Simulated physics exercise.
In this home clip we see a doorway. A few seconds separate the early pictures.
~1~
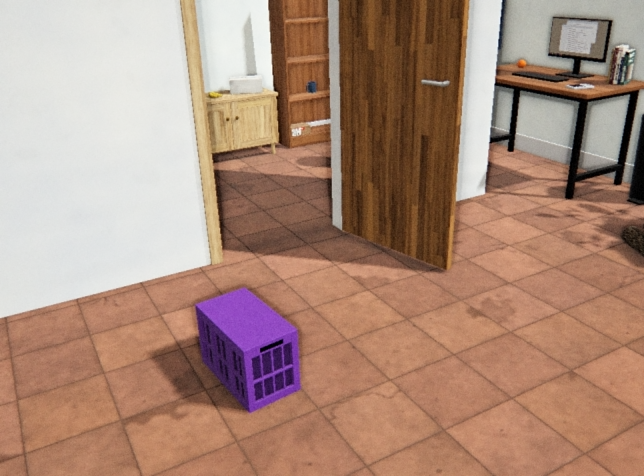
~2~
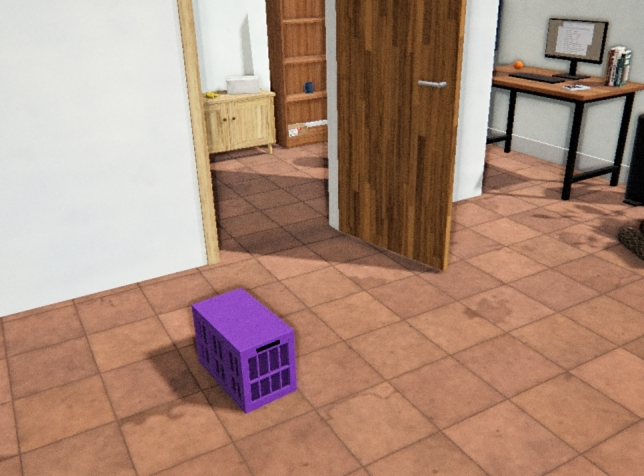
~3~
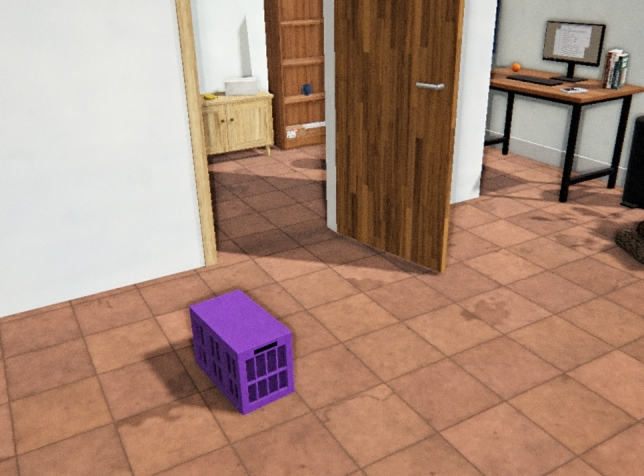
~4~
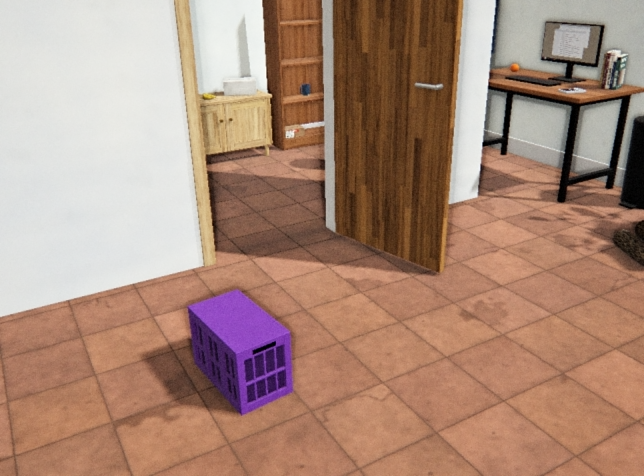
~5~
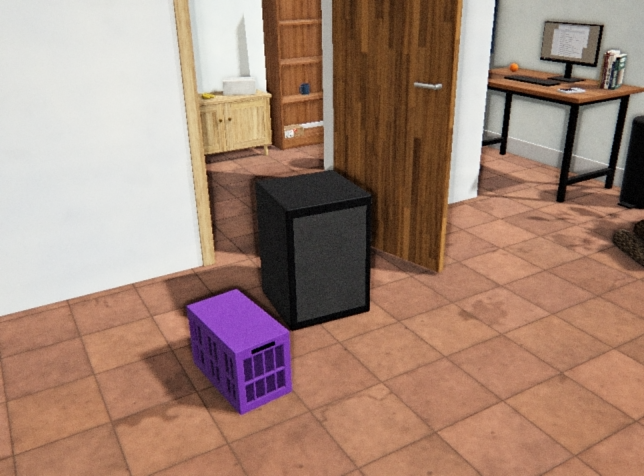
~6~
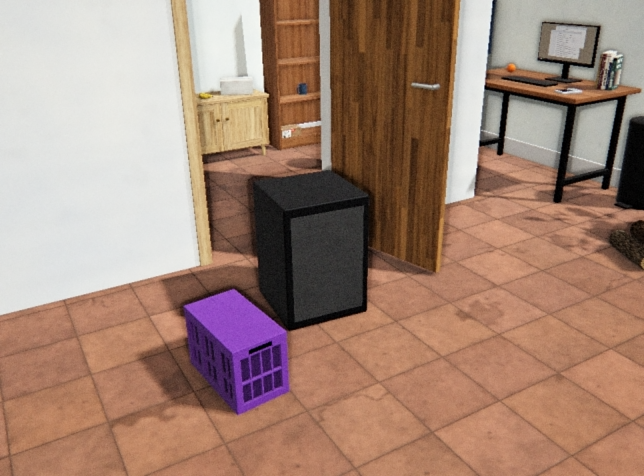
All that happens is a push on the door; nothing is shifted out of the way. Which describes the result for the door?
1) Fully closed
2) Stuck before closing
Answer: 2.
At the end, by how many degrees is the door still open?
Angle: About 65°.
Then, 0.40 s after the last picture, door at 97°.
Then, 0.60 s after the last picture, door at 89°.
Then, 0.80 s after the last picture, door at 79°.
Then, 1.00 s after the last picture, door at 68°.
At rest, door at 67°; both in place. Seen from the same camera at the end, black appliance near (310, 247).
